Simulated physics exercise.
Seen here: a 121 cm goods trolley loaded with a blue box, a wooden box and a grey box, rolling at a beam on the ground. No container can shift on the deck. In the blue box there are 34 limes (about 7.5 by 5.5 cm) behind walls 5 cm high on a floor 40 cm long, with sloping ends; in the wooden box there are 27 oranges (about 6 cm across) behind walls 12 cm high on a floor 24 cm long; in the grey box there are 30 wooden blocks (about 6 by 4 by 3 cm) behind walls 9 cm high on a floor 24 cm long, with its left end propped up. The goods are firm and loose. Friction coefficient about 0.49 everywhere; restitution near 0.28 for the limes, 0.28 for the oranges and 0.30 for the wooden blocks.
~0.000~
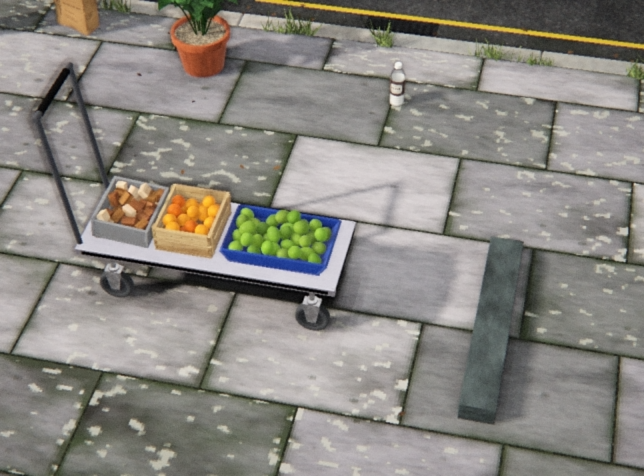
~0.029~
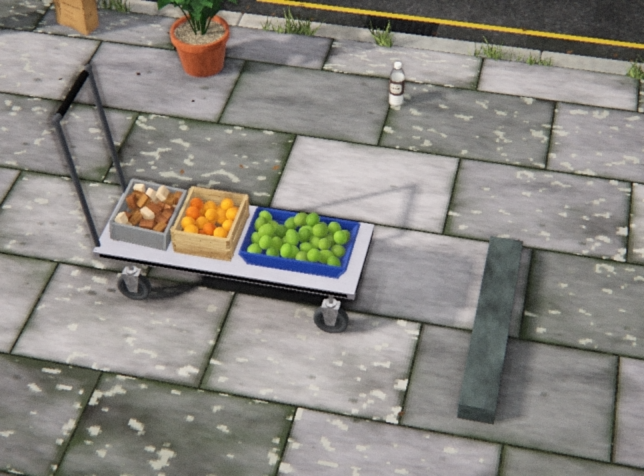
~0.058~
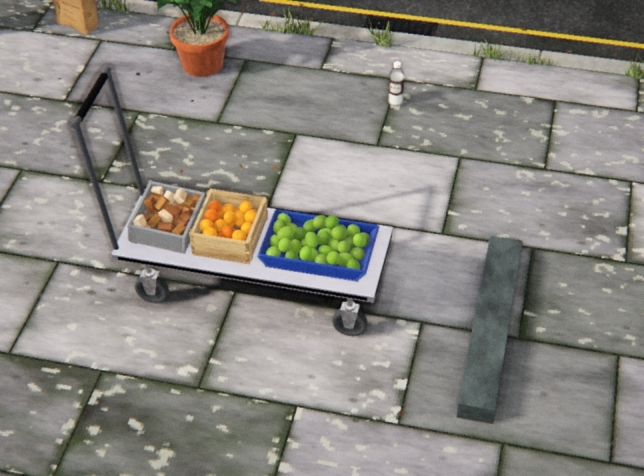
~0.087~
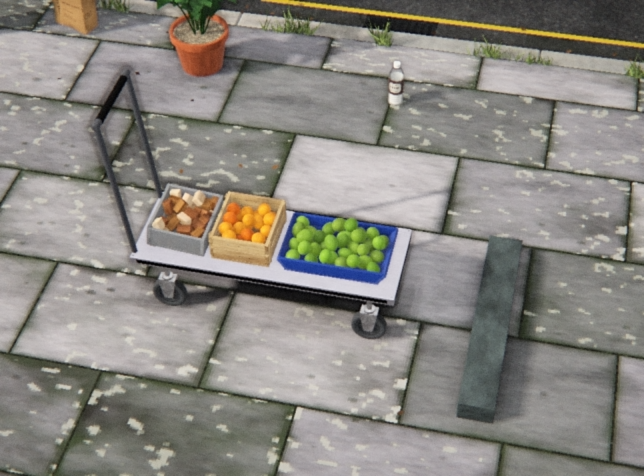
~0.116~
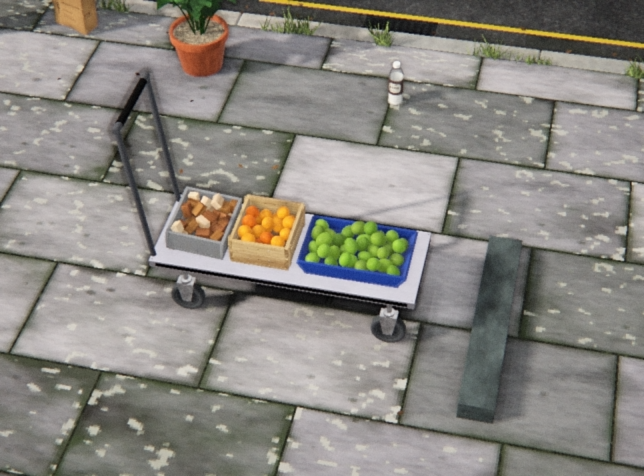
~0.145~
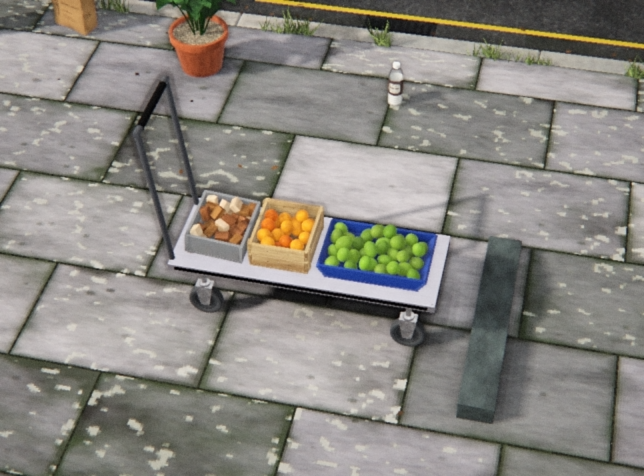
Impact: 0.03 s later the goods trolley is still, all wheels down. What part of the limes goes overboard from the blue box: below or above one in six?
Out of the blue box go more than one in six of the limes.
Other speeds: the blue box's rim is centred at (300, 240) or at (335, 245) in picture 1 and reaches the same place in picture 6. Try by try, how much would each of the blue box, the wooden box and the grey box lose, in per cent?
Blue box 40 then 10, wooden box 0 then 0, grey box 10 then 0 per cent.
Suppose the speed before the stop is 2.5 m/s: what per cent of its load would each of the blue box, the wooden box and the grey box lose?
Then blue box 40, wooden box 0, grey box 0 per cent.
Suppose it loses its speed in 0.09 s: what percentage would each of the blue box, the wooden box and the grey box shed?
In that case blue box 50, wooden box 0, grey box 0 per cent.
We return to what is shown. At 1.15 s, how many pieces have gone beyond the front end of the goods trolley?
Roughly 16.
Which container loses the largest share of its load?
It is the blue box.
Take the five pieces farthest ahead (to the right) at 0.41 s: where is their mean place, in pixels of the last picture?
Around (515, 266).
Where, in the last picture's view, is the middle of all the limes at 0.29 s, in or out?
At about (454, 259).
After 0.19 s, impact.
After 0.29 s, the blue box is down by 3 of 34, the wooden box has all 27 and the grey box is down by 1 of 30.
After 0.41 s, the blue box is down by 15 of 34, the wooden box is down by 2 of 27 and the grey box is down by 2 of 30.
After 0.64 s, the blue box is down by 17 of 34, the wooden box is down by 2 of 27 and the grey box is down by 3 of 30.
Final count (at 1.15 s), the blue box is down by 17 of 34, the wooden box is down by 2 of 27 and the grey box is down by 3 of 30. Asked share, 17 of 34, 50 per cent.
